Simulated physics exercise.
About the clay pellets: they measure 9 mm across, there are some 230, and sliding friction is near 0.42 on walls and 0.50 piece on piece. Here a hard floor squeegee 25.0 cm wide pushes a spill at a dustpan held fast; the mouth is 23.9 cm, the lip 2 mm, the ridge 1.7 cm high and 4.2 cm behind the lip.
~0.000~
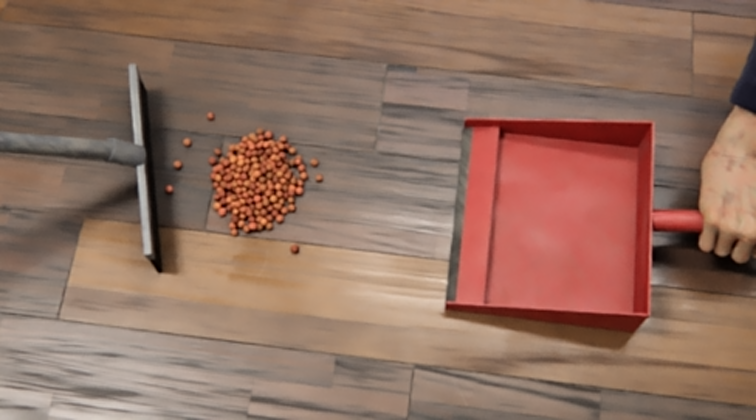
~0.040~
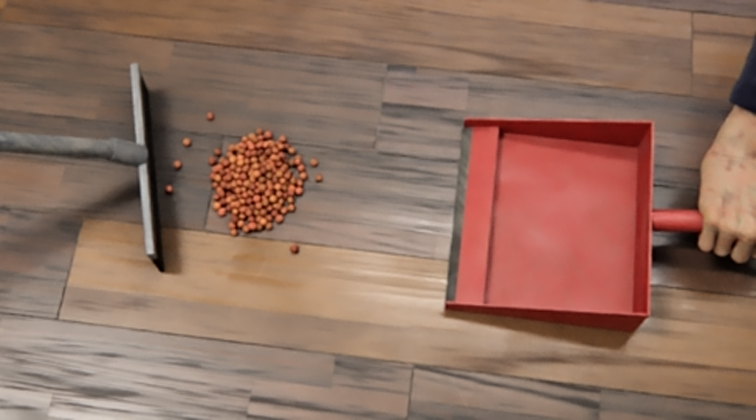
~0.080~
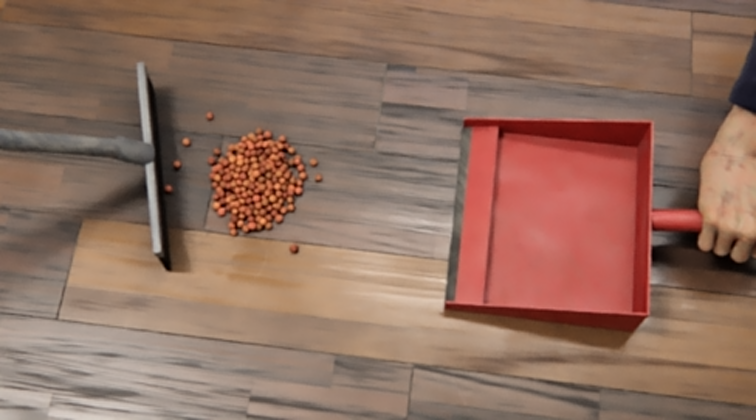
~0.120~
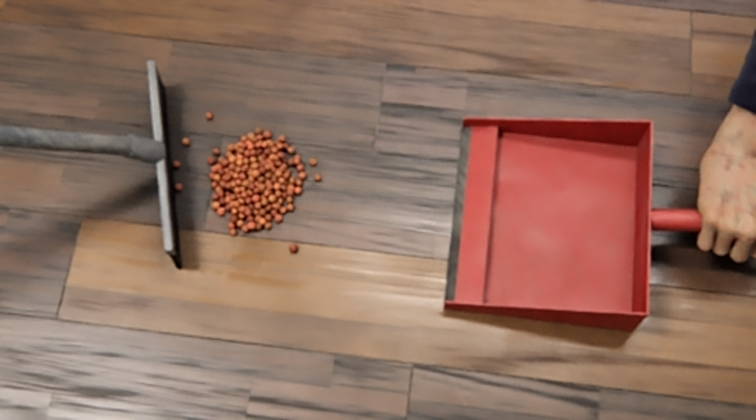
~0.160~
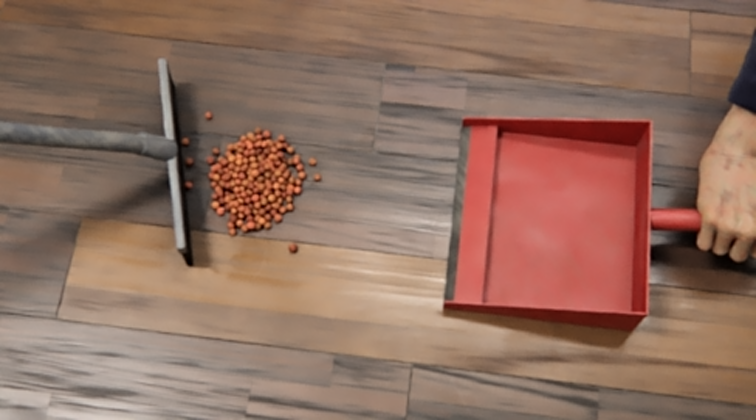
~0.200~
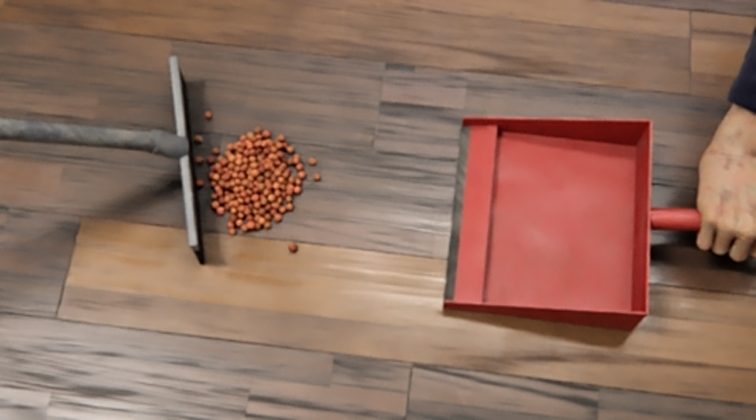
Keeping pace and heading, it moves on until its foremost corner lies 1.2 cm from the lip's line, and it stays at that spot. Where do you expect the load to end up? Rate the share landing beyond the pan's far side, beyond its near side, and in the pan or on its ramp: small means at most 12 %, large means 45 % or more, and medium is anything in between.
Shares: Far side - medium; near side - small; pan - medium.
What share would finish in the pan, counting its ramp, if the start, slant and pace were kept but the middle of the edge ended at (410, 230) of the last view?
That would come to near 5 percent.
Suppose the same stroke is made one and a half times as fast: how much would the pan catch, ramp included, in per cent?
Then around 20 per cent.
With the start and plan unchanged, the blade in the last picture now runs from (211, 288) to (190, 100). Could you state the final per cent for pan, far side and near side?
Per cent by place - pan 0, far side 0, near side 5.
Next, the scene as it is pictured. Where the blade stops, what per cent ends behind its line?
About 5 percent.
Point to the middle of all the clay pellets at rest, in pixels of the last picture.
Around (451, 147).
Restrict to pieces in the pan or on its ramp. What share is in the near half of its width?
Roughly 0 per cent.
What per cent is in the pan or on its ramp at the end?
About 20 per cent.
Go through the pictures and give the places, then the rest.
Blade from (150, 255) to (135, 72), moved 0.0 cm, 0 of the pieces shifted so far; middle of the pieces at (256, 183); pan at (562, 227), in the first picture.
Blade from (152, 254) to (136, 71), moved 0.3 cm, 0 of the pieces shifted so far; middle of the pieces at (255, 183), in the second picture.
Blade from (159, 253) to (143, 70), moved 1.1 cm, 0 of the pieces shifted so far; middle of the pieces at (255, 183), in the third picture.
Blade from (171, 251) to (153, 68), moved 2.5 cm, 1 of the pieces shifted so far; middle of the pieces at (254, 182), in the fourth picture.
Blade from (182, 248) to (164, 66), moved 3.9 cm, 2 of the pieces shifted so far; middle of the pieces at (254, 182), in the fifth picture.
Blade from (195, 246) to (175, 64), moved 5.3 cm, 3 of the pieces shifted so far; middle of the pieces at (254, 182); pan at (560, 226). The blade's pace is about 0.36 m/s, heading 17 degrees away from the viewer's side, in the sixth picture.
After 0.59 s, middle of the blade 19 cm from the lip; 0 % over the lip, far side 5 %, near side 0 %.
After 0.85 s, middle of the blade 11 cm from the lip; 0 % over the lip, far side 15 %, near side 0 %.
After 1.22 s, middle of the blade 5 cm from the lip; 20 % over the lip, far side 25 %, near side 0 %.
In the end, at 1.5 s, far side 25 %, near side 0 %, pan 20 %, in front of the lip or behind the blade 50 %.
